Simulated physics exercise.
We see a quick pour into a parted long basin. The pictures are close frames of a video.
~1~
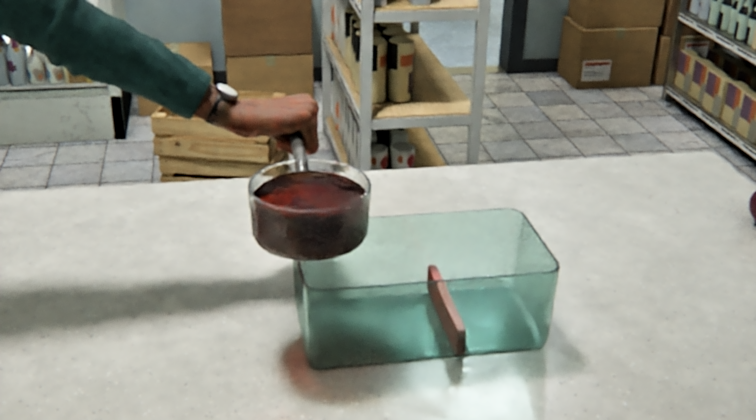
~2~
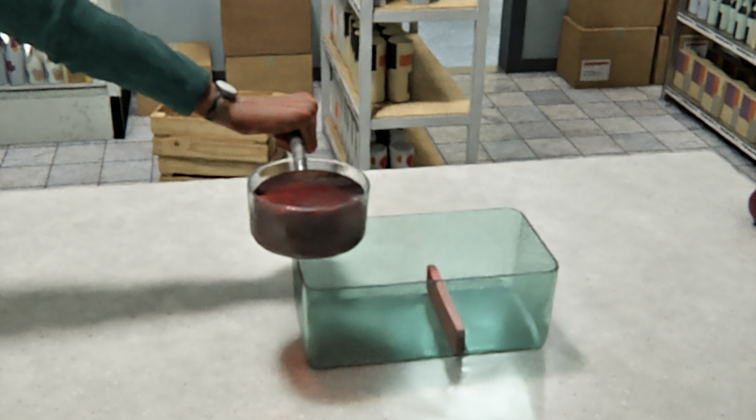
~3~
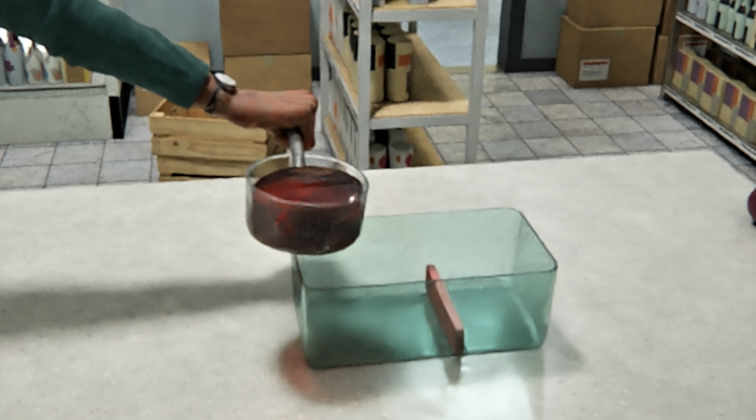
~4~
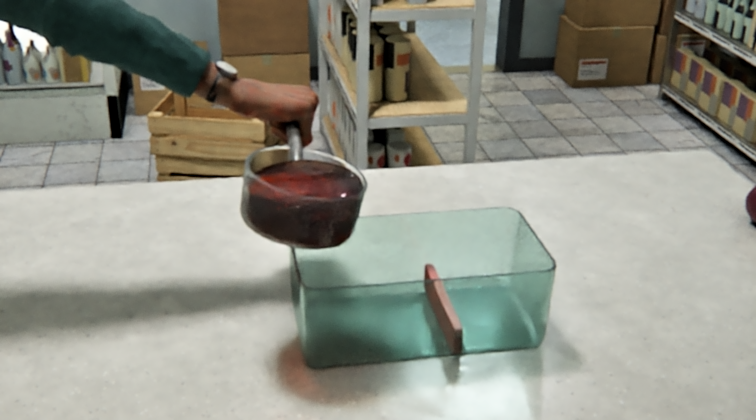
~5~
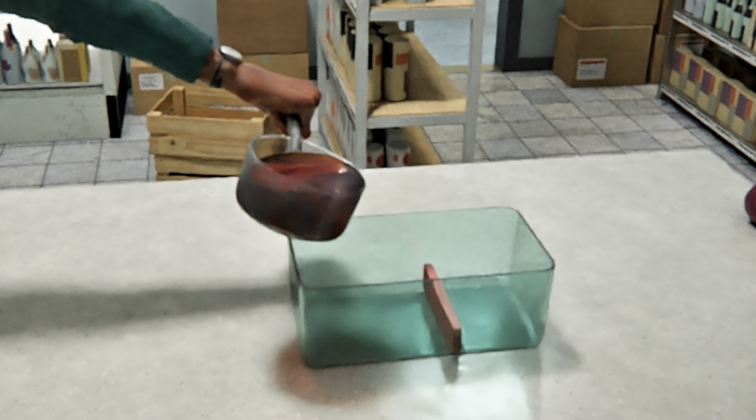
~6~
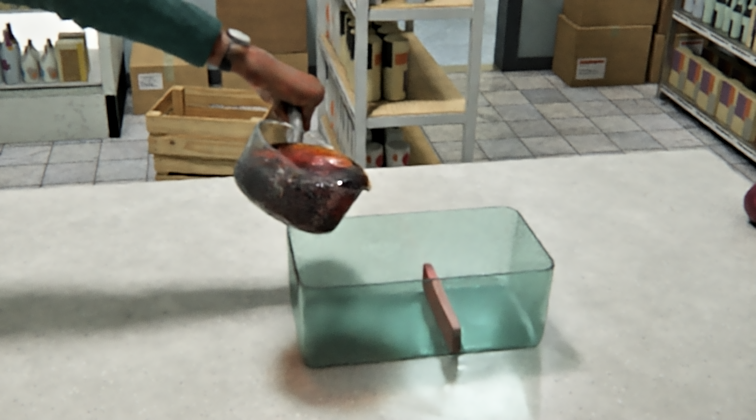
A hand tilts a glass pot of dark red liquid rightward above a divided clear basin.
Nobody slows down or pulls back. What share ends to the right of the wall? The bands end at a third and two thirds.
It comes to from a third to two thirds.
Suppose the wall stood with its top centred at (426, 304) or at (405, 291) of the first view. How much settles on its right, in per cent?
In turn 65 and 80 in a hundred.
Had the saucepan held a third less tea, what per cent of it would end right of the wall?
Roughly 40 in a hundred.
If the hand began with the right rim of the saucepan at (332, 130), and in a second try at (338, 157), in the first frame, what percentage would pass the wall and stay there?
The first gives 30 %, the second 25 %.
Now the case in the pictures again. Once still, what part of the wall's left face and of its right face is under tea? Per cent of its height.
Left about 30, right about 60.
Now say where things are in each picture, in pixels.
Tilt 0°; pouring edge (369, 182); surface from (252, 196) to (366, 189); the long basin's rim runs from (297, 257) to (540, 239); the wall's top is at (446, 296), in the first picture.
Tilt 1°; pouring edge (368, 182); surface from (251, 195) to (365, 188), in the second picture.
Tilt 5°; pouring edge (367, 182); surface from (248, 192) to (364, 184), in the third picture.
Tilt 12°; pouring edge (365, 181); surface from (245, 186) to (362, 178), in the fourth picture.
Tilt 20°; pouring edge (364, 181); surface from (243, 174) to (363, 175); 1 per cent is over the edge, in the fifth picture.
Tilt 30°; pouring edge (362, 181); surface from (240, 161) to (361, 173); 3 per cent is over the edge, in the sixth picture.
A moment on, the saucepan is tipped on its side and 39 per cent is still to pour, 13 is left of the wall and 0 right of it.
Next, the saucepan is tipped on its side and 6 per cent is still to pour, 20 is left of the wall and 63 right of it.
Then the saucepan is tipped on its side and 1 per cent is still to pour, 34 is left of the wall and 50 right of it.
Later the saucepan is tipped on its side and 1 per cent is still to pour, 42 is left of the wall and 51 right of it.
Finally, 43 per cent lies left of the wall, 51 right of it and 6 outside.
